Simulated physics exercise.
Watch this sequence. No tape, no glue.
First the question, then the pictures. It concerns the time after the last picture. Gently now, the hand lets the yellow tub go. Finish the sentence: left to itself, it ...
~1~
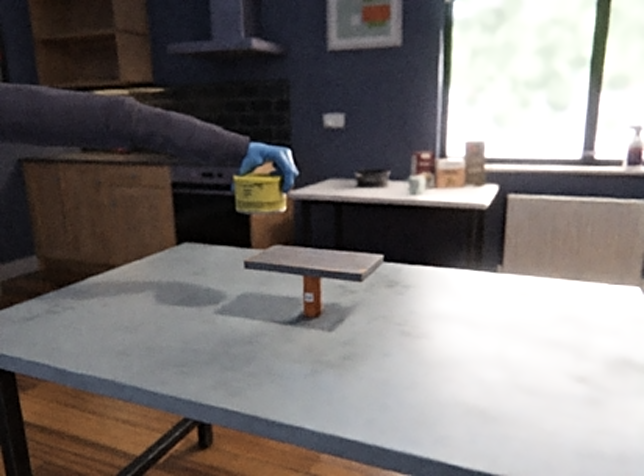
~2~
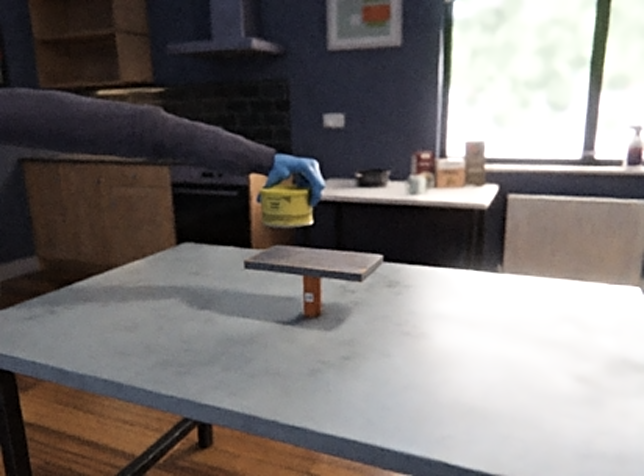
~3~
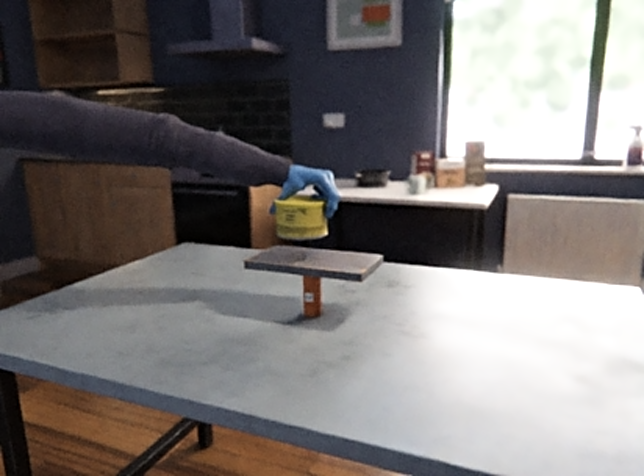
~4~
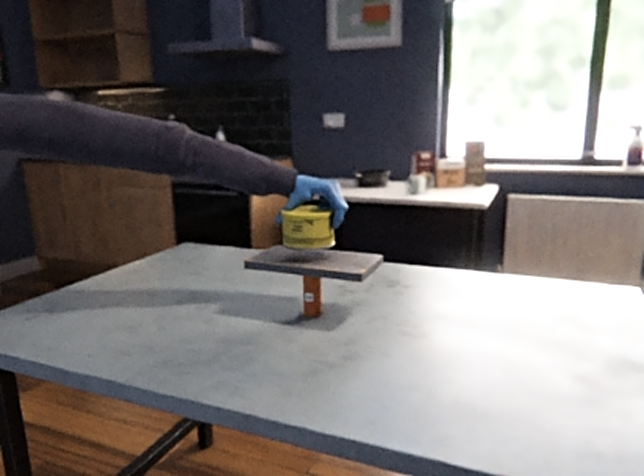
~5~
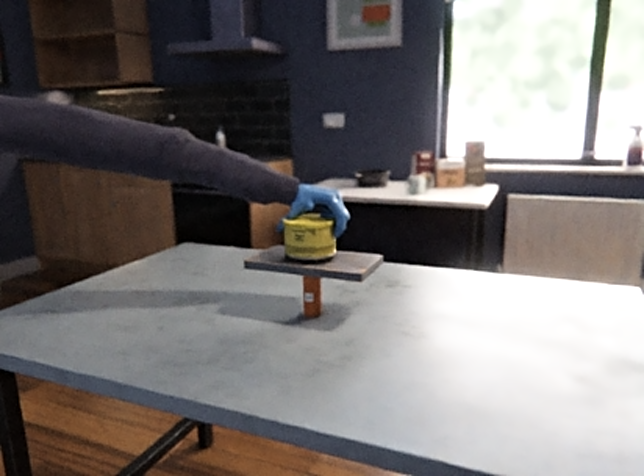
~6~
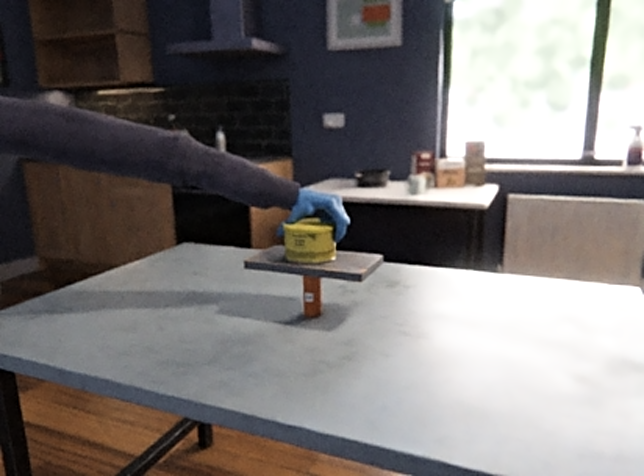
... stays in place.
Then, 0.30 s after the last picture, nothing has stirred.
Then, 0.70 s after the last picture, yellow tub resting near (310, 241).
At rest, all 3 in place. Seen from the same camera at the end, yellow tub near (310, 241). The stack holds.
